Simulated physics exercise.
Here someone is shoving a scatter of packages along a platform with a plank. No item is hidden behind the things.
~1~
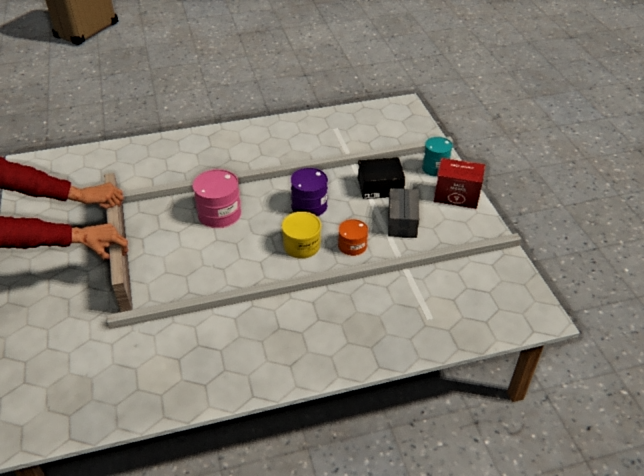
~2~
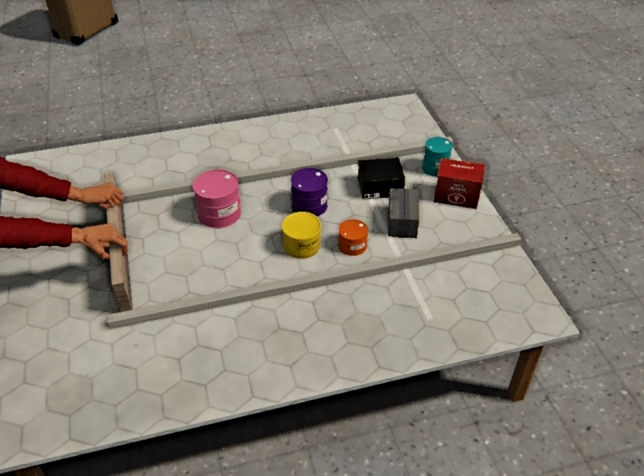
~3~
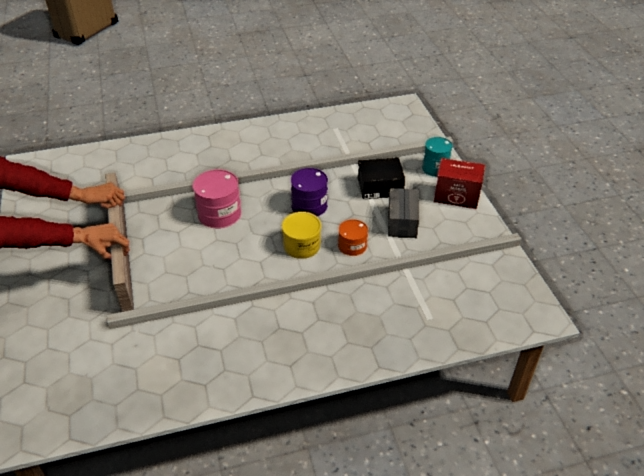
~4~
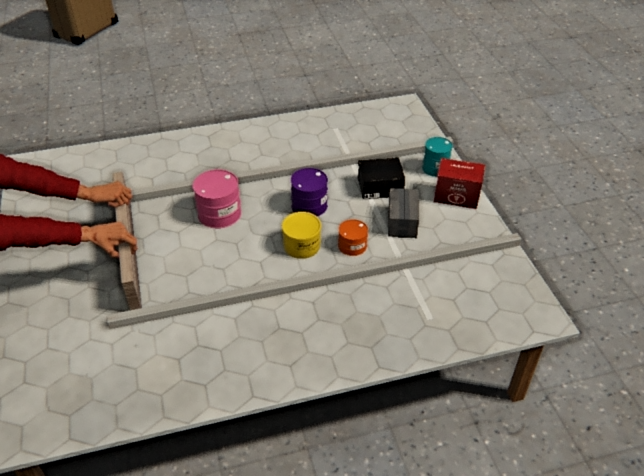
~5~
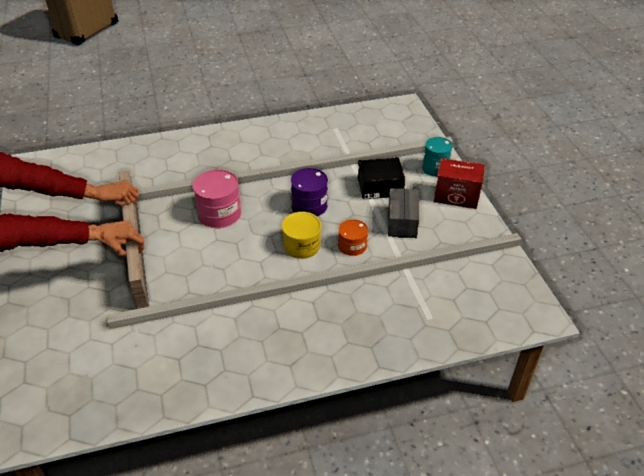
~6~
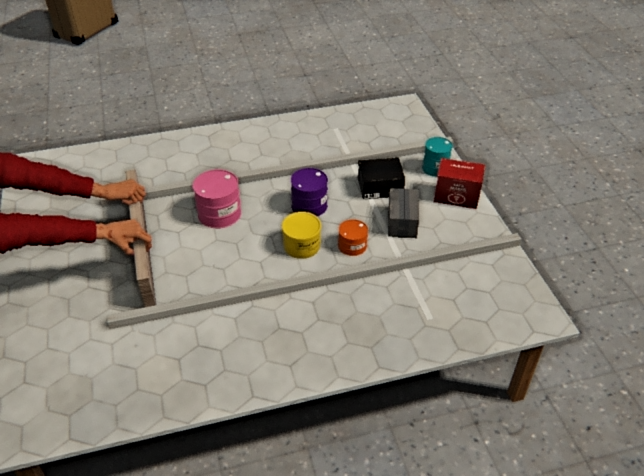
A plank held by two hands slides slightly right along the table toward several still containers.
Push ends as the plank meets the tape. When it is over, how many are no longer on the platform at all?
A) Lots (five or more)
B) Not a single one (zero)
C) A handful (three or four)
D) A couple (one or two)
Answer: B.
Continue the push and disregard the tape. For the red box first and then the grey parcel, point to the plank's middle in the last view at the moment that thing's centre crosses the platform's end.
The middle would be close to (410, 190) and then close to (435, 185).
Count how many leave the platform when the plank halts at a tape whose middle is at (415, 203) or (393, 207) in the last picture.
In the first try the count is 2, and in the second it is 1.
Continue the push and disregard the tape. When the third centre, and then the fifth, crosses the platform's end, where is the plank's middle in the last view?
Its middle is near (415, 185) and then near (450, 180).
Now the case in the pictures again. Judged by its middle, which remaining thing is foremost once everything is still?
The turquoise canister, that one.
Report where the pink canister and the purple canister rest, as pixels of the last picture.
Final positions - pink canister around (385, 170), purple canister around (414, 191).
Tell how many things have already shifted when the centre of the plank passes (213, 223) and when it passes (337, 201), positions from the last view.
At the first point the count is 1, at the second it's 6.
A little later, none off yet; red box at rest near (459, 184); turquoise canister at rest near (437, 157); grey parcel at rest near (403, 213).
When it is over, the number that fall off is zero.
